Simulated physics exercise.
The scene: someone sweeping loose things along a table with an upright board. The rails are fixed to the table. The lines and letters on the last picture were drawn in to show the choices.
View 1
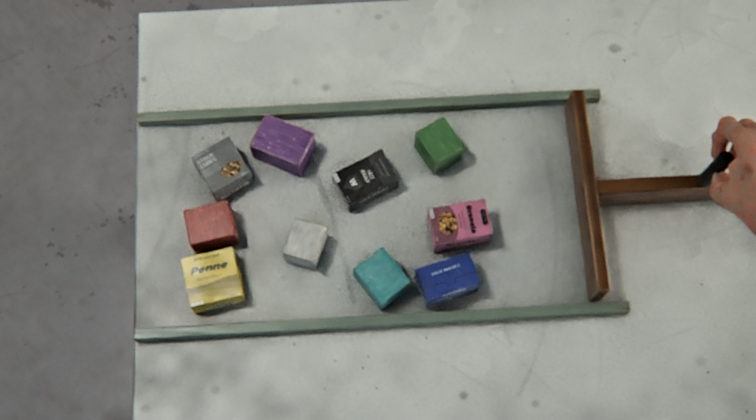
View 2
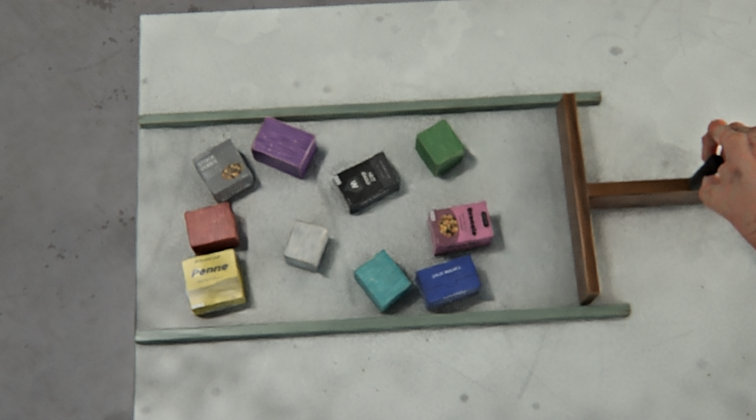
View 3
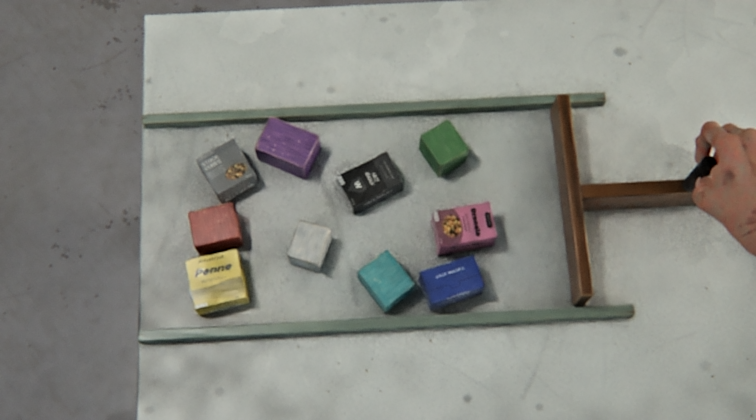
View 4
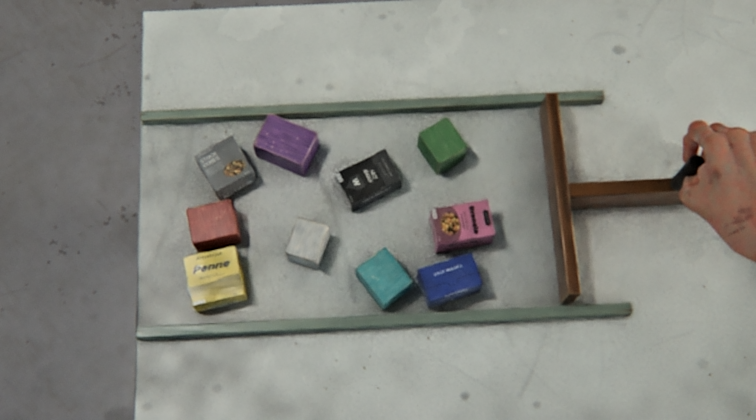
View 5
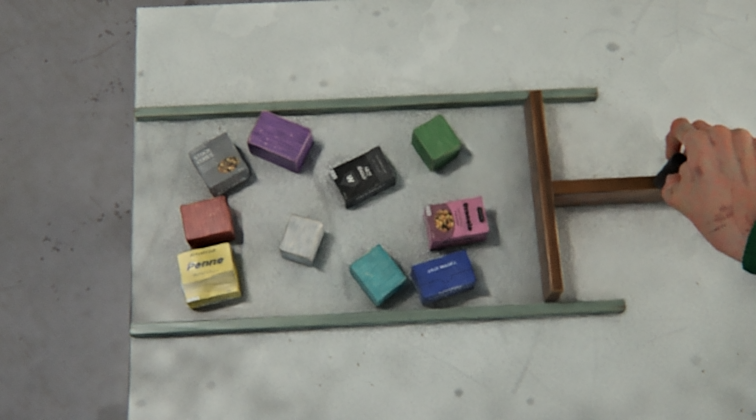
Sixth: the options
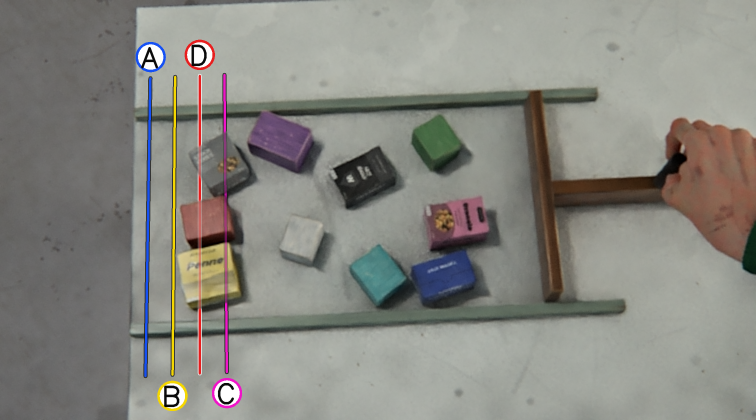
A hand at the right grips the handle of an upright brown board on a pale, speckled tabletop, seen from above. Between two green rails lie small boxes: grey, purple, red and yellow toward the left, black and white near the middle, green, pink, turquoise and blue nearer the board. The hand pushes the board steadily leftward a short way, while the boxes stay in place and the view shifts slightly.
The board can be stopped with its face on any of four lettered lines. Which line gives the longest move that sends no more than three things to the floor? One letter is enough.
Stop at C.
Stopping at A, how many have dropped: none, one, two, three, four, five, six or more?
In all, six or more.
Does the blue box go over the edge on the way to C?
By then, no.
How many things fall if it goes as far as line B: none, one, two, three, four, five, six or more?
Six or more.
On the marked copy, A at (148, 220); B at (174, 219); C at (226, 217); D at (200, 218).
Following C. Soon after the start, board (432, 193); turquoise block (352, 276); blue box (399, 272).
Later, board (317, 198); yellow packet (188, 277); red block (191, 222).
In the end, board (226, 202); yellow packet over the edge; red block over the edge; three fallen.
As for the rest, A drops ten; B drops six; D drops five.
